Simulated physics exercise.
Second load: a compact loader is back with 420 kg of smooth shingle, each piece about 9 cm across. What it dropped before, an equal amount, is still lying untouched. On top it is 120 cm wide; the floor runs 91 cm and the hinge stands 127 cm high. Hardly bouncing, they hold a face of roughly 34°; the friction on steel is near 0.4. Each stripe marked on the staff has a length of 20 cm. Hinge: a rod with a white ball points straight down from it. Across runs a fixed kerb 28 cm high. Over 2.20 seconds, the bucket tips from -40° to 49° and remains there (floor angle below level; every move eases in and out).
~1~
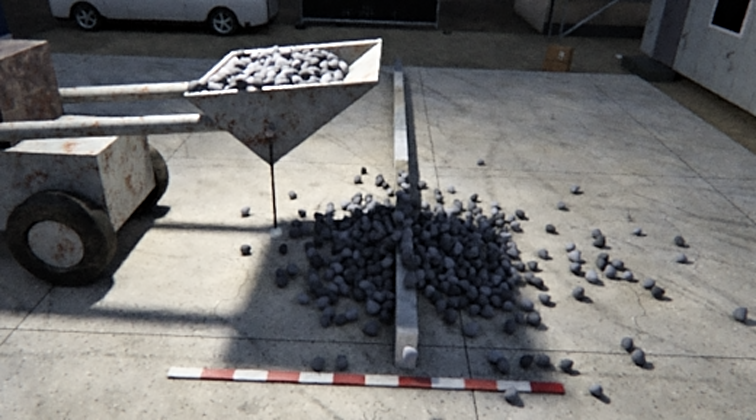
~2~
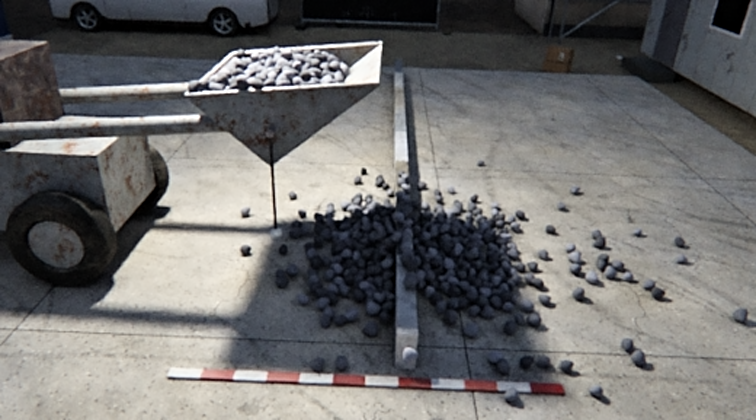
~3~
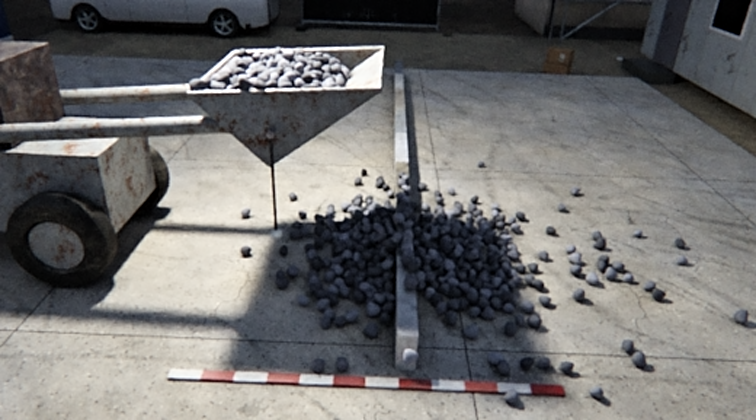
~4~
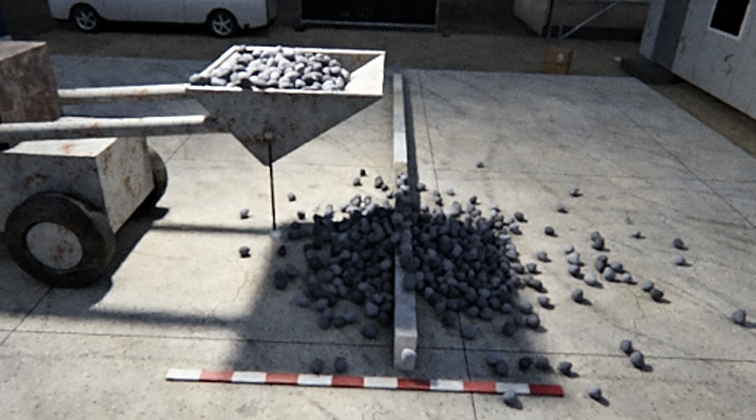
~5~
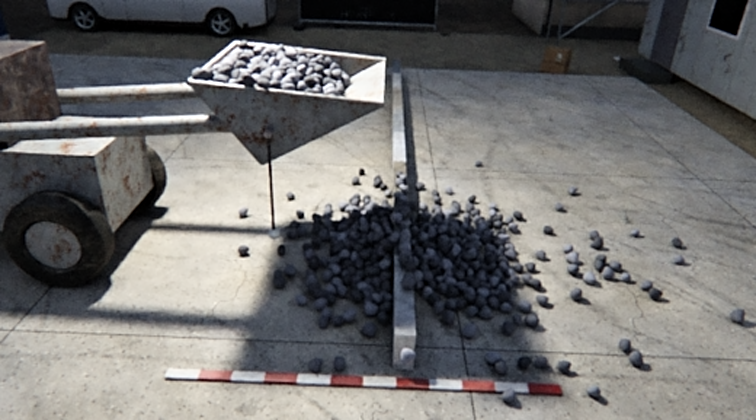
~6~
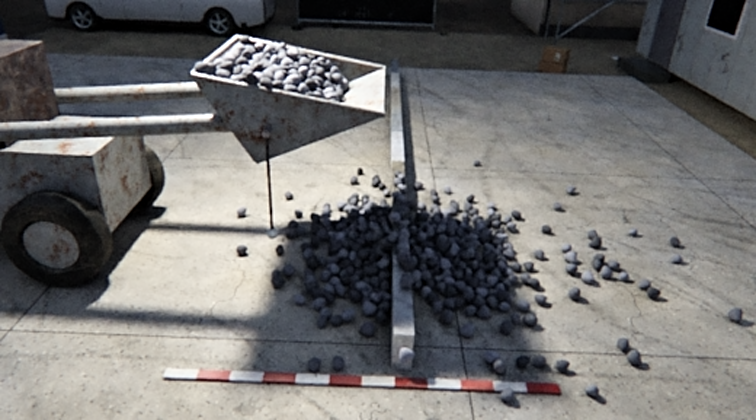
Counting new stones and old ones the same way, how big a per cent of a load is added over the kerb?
20 per cent, roughly.
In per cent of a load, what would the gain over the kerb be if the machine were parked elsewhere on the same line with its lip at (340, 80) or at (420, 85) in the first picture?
Around 0 and 70 percent respectively.
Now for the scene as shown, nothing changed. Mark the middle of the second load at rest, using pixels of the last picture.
Around (366, 238).
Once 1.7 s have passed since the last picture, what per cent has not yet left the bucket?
0 % still inside.
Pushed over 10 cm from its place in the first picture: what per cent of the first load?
I'd say roughly 20 per cent of them.
Then, 1.0 s after the last picture the floor is at 35°; in per cent of one load, 80 in the bucket, 70 on this side of the kerb, 50 over the kerb; the foremost stones are at (648, 257).
Then, 1.7 s after the last picture the floor is at 49°; in per cent of one load, 0 in the bucket, 132 on this side of the kerb, 68 over the kerb; the foremost stones are at (648, 257).
Then, 2.1 s after the last picture the floor is at 49°; in per cent of one load, 0 in the bucket, 130 on this side of the kerb, 70 over the kerb; the foremost stones are at (648, 257).
Then, 4.8 s after the last picture the floor is at 49°; in per cent of one load, 0 in the bucket, 130 on this side of the kerb, 70 over the kerb; the foremost stones are at (648, 257). Net gain over the kerb, 20.
